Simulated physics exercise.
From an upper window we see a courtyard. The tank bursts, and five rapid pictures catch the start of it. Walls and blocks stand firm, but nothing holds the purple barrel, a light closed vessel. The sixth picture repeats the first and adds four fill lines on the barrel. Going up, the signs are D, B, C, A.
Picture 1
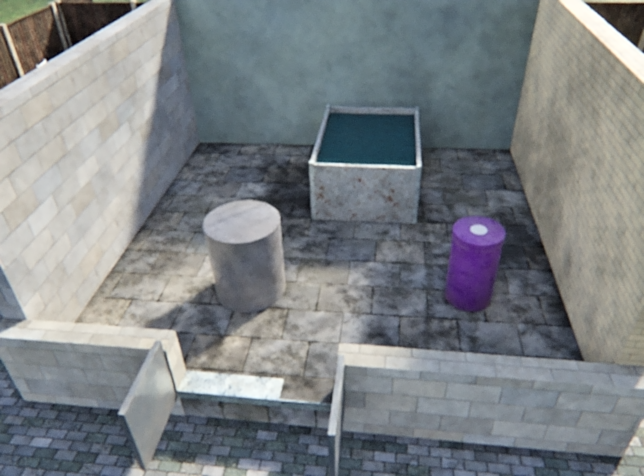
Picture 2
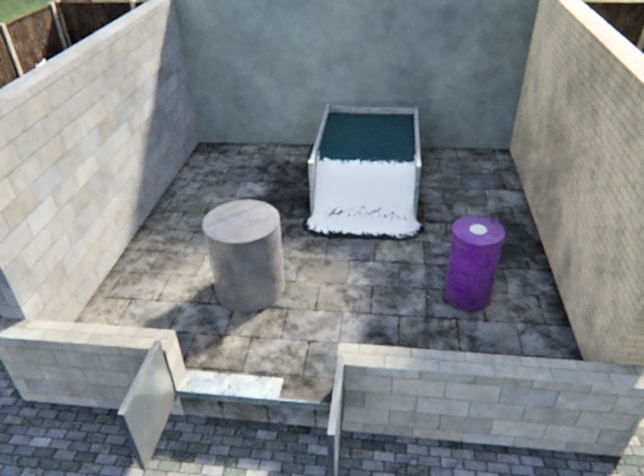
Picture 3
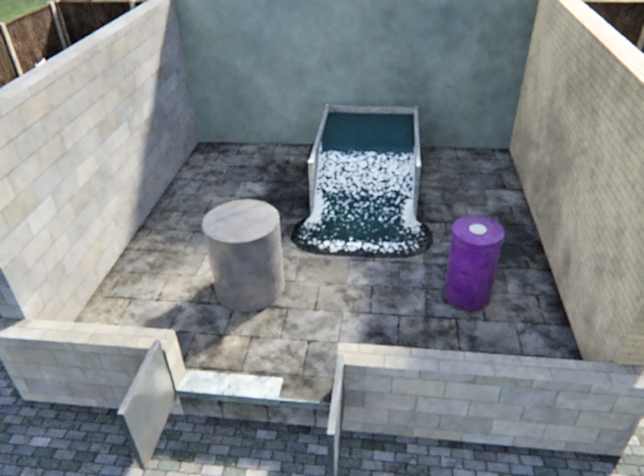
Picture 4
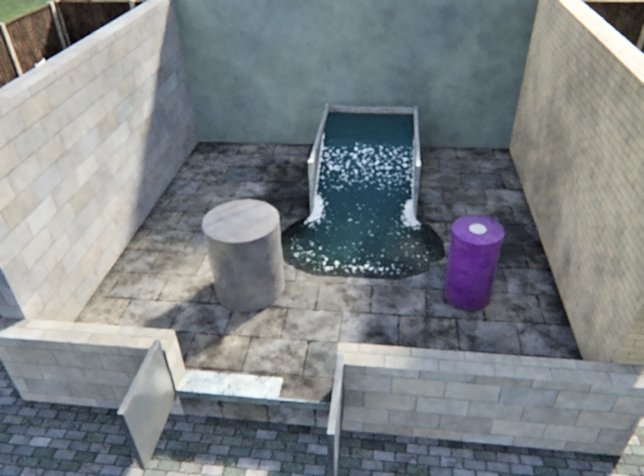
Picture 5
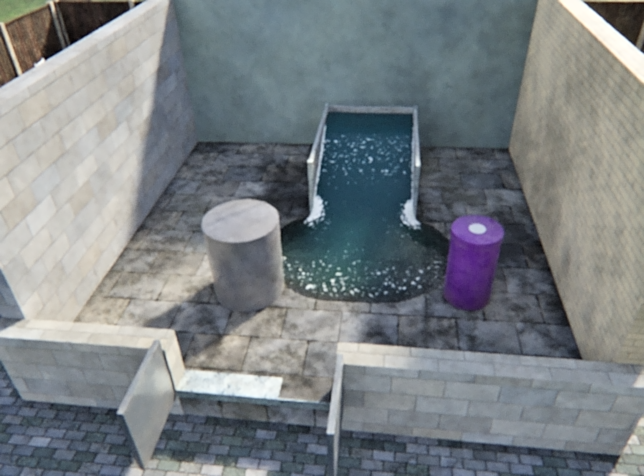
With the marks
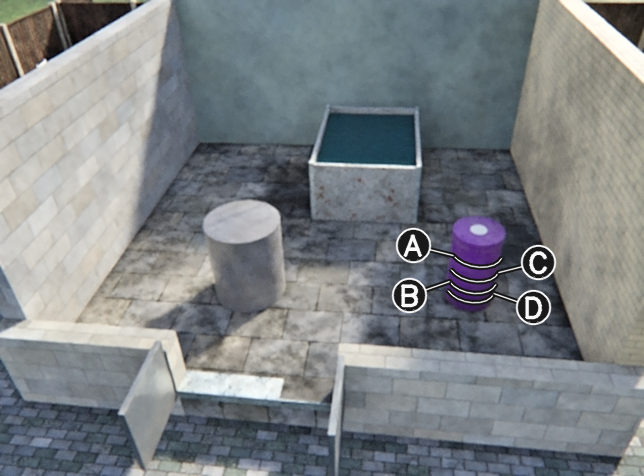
Water pouring from the open front of a stone tank and spreading across courtyard paving between a grey cylinder and purple barrel.
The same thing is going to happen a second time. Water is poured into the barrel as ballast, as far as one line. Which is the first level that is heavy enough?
Take B.
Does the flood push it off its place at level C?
No.
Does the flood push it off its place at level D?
Yes, that goes wrong.
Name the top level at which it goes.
D.
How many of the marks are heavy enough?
Three of them.
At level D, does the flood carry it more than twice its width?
No, less.
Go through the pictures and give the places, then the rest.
In the first frame, lid of the purple barrel at (480, 230); tank full, its middle at (369, 139); open gate at (256, 341).
In the second frame, 2 % of the ground wet, in view closest to the barrel at (410, 231).
In the third frame, 5 % of the ground wet, in view closest to the barrel at (415, 247).
In the fourth frame, 9 % of the ground wet, in view closest to the barrel at (421, 264).
In the fifth frame, lid of the purple barrel at (478, 229); 13 % of the ground wet, in view closest to the barrel at (439, 275).
On the marked copy, A at (479, 267); B at (474, 293); C at (476, 281); D at (472, 302); from the bottom up D, B, C, A.
Choosing A, it does not move.
Choosing B, it does not move.
Choosing C, it does not move.
Choosing D, it is pushed about its own width away.
